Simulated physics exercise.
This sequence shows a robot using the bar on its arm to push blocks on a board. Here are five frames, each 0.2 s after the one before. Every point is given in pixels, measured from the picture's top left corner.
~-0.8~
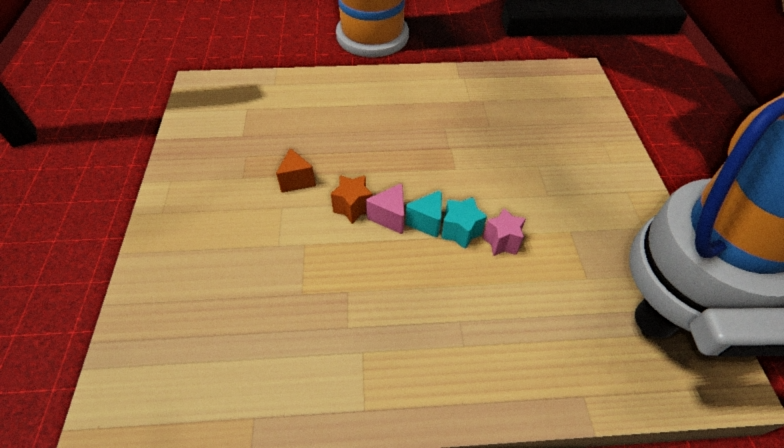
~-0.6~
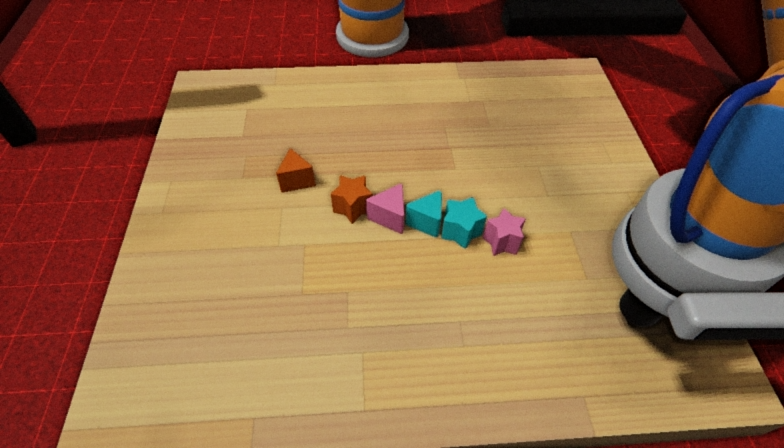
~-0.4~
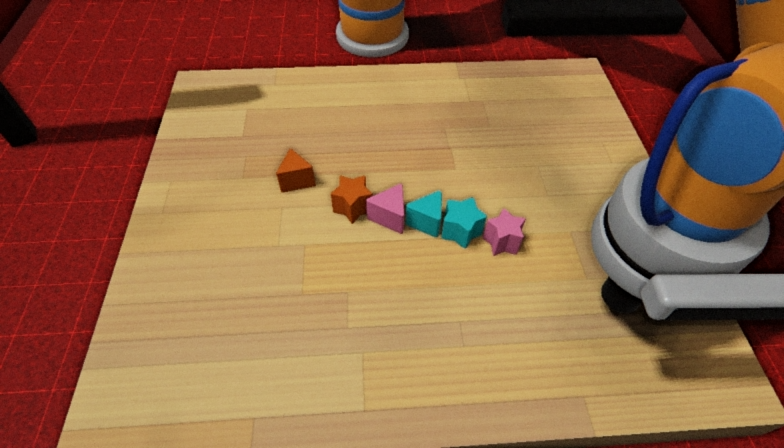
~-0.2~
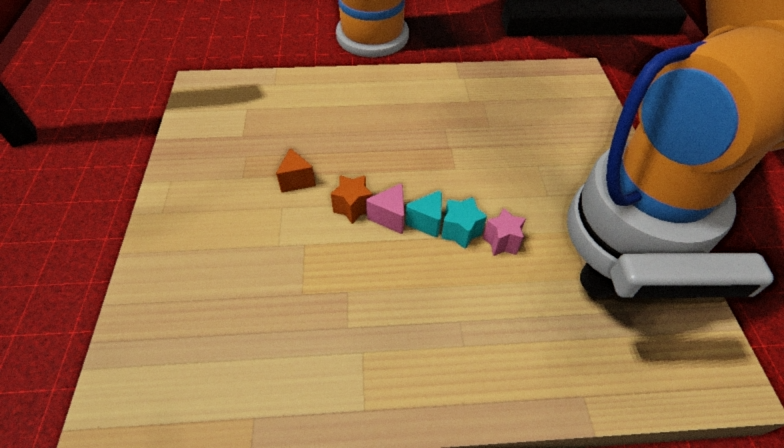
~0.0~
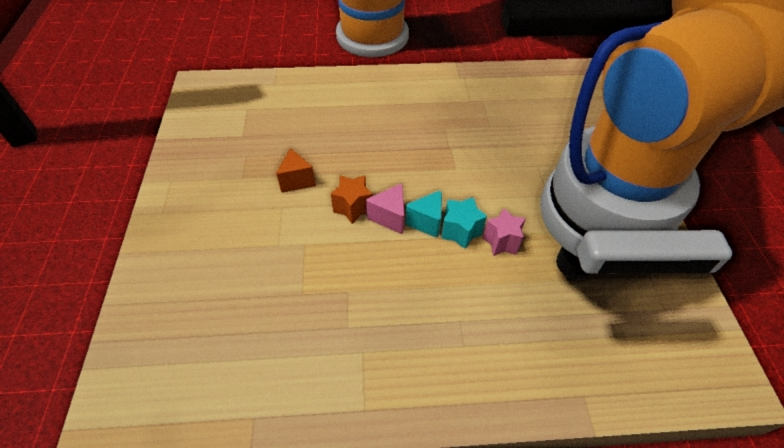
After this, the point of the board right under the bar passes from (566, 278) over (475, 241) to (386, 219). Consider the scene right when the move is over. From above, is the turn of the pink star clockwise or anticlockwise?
From the top, the block rotates clockwise.
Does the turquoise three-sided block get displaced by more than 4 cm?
Yes, it checks out.
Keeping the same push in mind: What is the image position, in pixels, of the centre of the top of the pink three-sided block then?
Most likely (354, 196).
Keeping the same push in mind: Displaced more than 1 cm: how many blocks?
By the end of the path, three or more blocks have moved more than about a centimetre.
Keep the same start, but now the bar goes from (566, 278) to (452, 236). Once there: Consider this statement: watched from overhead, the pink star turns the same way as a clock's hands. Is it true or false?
Answer: True.
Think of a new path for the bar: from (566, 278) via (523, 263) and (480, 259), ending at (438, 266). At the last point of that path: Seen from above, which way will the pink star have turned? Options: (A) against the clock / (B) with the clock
Letter B.
What follows on the original path. One third of the way, bar (509, 237); turquoise three-sided block (424, 203), turned 15° anticlockwise; turquoise star (456, 201), turned 30° anticlockwise; pink star (491, 211), turned 40° clockwise.
Two thirds of the way, bar (445, 220); pink three-sided block (385, 201), turned 15° clockwise; turquoise three-sided block (413, 200), turned 40° anticlockwise; turquoise star (434, 181), turned 45° anticlockwise; pink star (466, 196), turned 110° clockwise.
At the end, bar (385, 206); pink three-sided block (354, 196); turquoise three-sided block (380, 178), turned 55° anticlockwise; turquoise star (434, 180), turned 45° anticlockwise; pink star (466, 196), turned 110° clockwise.
